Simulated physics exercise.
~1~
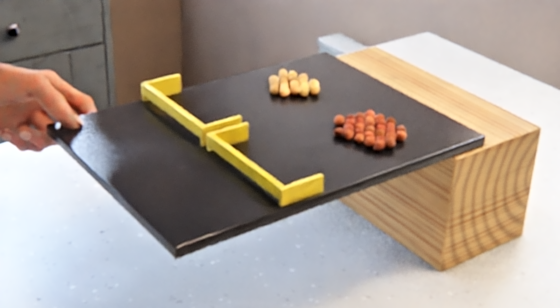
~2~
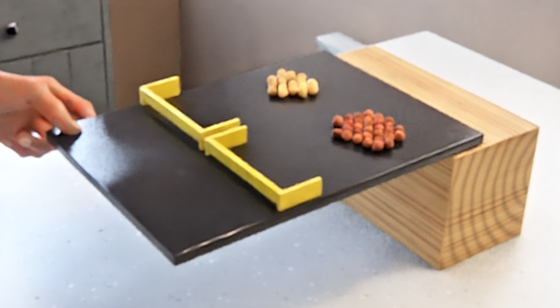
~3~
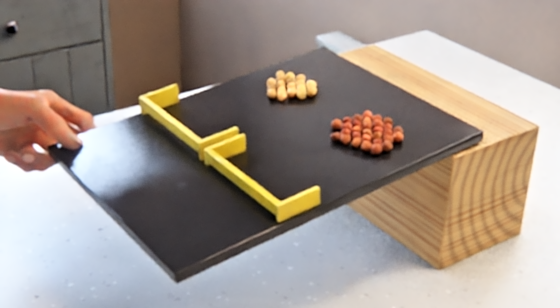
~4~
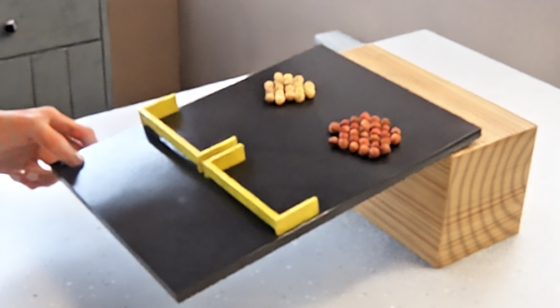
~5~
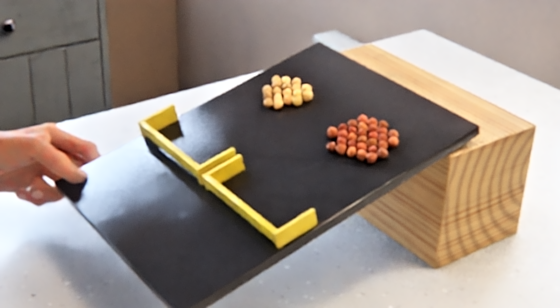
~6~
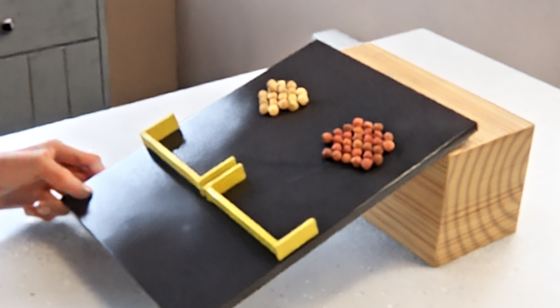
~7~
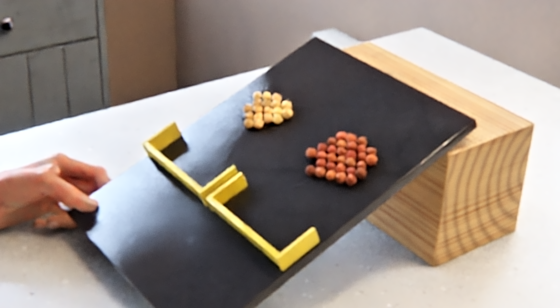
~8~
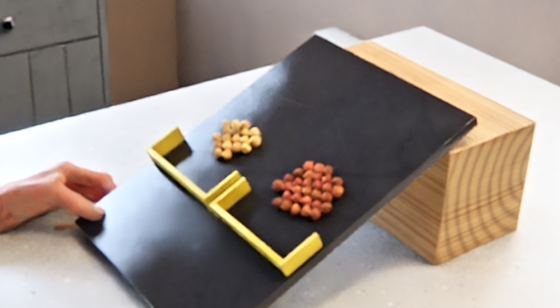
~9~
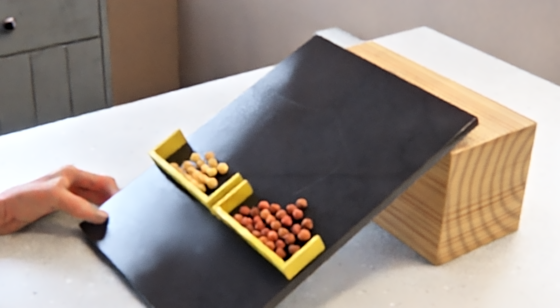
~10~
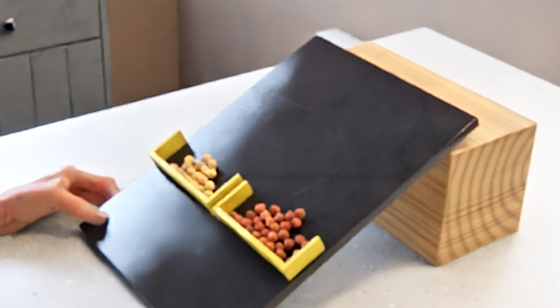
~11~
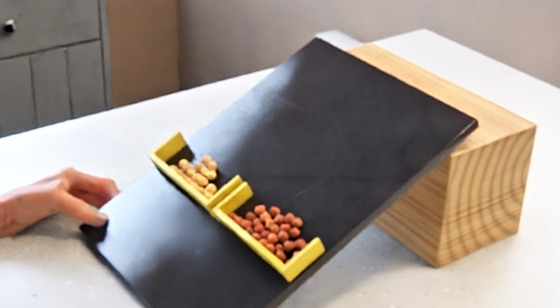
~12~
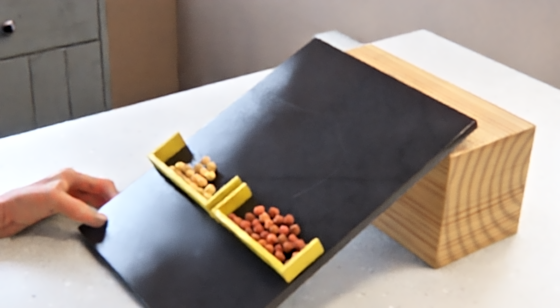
The clip opens on a dark board with its right end on a wooden block and its left end held by a hand, carrying a pale batch and a reddish batch of small pieces, with yellow barriers to their left. The hand lowers its end, and the board tilts more and more while both batches stay put at first. As the slope steepens, the two batches begin sliding down toward the barriers. They reach the yellow barriers and bunch up against them. At the end the board rests as a ramp, with both batches held behind the barriers.
